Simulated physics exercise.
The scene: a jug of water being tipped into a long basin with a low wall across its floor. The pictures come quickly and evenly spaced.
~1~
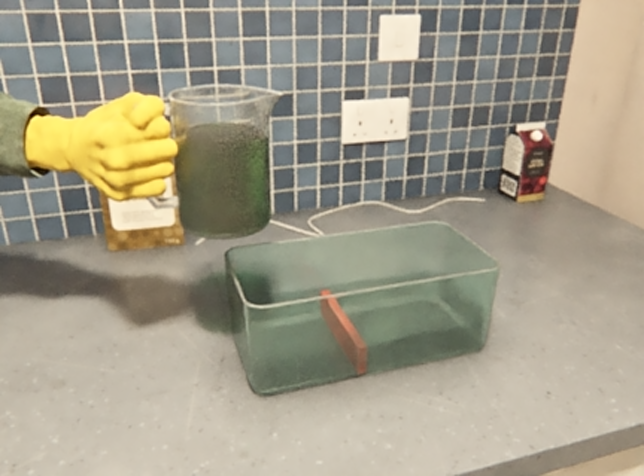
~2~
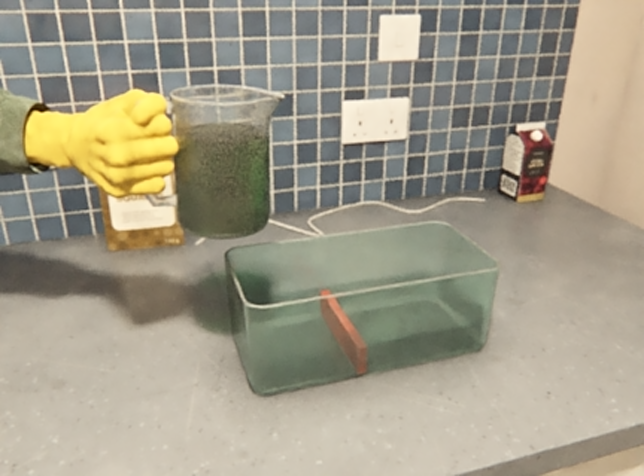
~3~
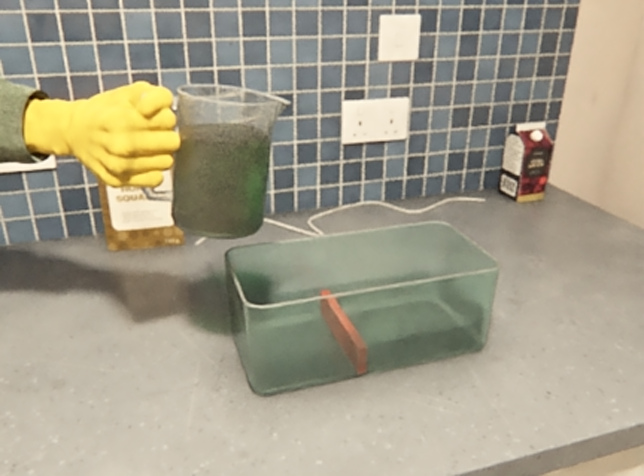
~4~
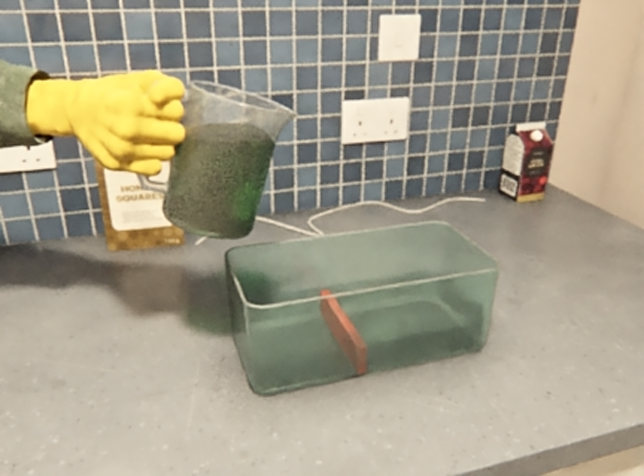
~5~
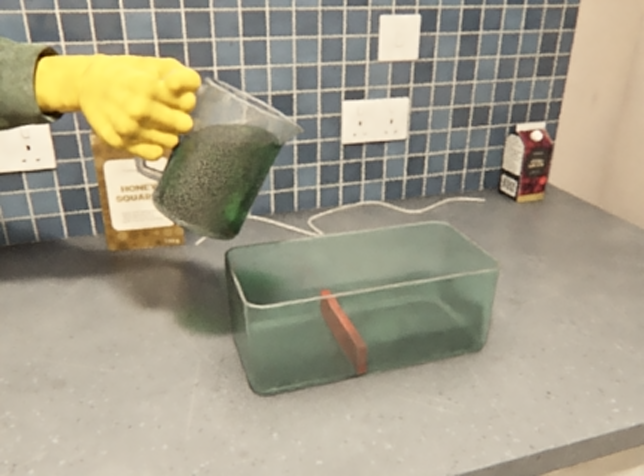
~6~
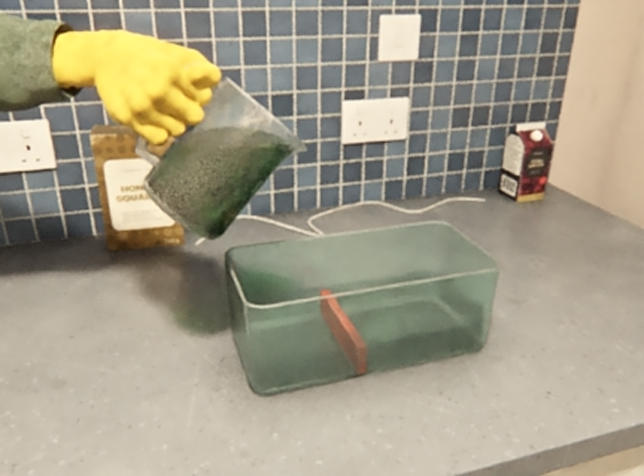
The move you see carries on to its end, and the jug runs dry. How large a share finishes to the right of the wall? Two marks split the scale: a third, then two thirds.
Honestly, the portion right of the wall is middling, a third to two thirds.
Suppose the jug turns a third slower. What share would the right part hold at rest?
About 55 %.
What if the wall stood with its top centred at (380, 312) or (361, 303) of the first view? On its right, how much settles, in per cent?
About 10 and 5 per cent.
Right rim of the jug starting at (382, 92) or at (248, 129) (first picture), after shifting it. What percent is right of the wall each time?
Roughly 85 percent on the first try and 15 percent on the second.
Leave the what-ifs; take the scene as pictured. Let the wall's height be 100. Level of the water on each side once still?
The left reads 50 in a hundred and the right 30 in a hundred.
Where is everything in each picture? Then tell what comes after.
The first frame shows tilt 0°; pouring edge (282, 92); surface from (174, 136) to (263, 129); the long basin's rim runs from (234, 278) to (472, 243); the wall's top is at (342, 317).
The second frame shows tilt 2°; pouring edge (284, 95); surface from (175, 135) to (264, 129).
The third frame shows tilt 8°; pouring edge (290, 101); surface from (177, 135) to (266, 130).
The fourth frame shows tilt 17°; pouring edge (297, 113); surface from (178, 143) to (271, 131).
The fifth frame shows tilt 29°; pouring edge (304, 129); surface from (171, 157) to (280, 134).
The sixth frame shows tilt 42°; pouring edge (307, 148); surface from (155, 169) to (290, 139).
A moment on, the jug is tipped right over and 67 per cent is still to pour, 5 is left of the wall and 6 right of it.
Next, the jug is tipped right over and 19 per cent is still to pour, 36 is left of the wall and 29 right of it.
Then the jug is tipped right over and 3 per cent is still to pour, 47 is left of the wall and 47 right of it.
Later the jug is tipped right over and 0 per cent is still to pour, 52 is left of the wall and 47 right of it.
In the end 52 per cent lies left of the wall, 47 right of it and 1 outside.
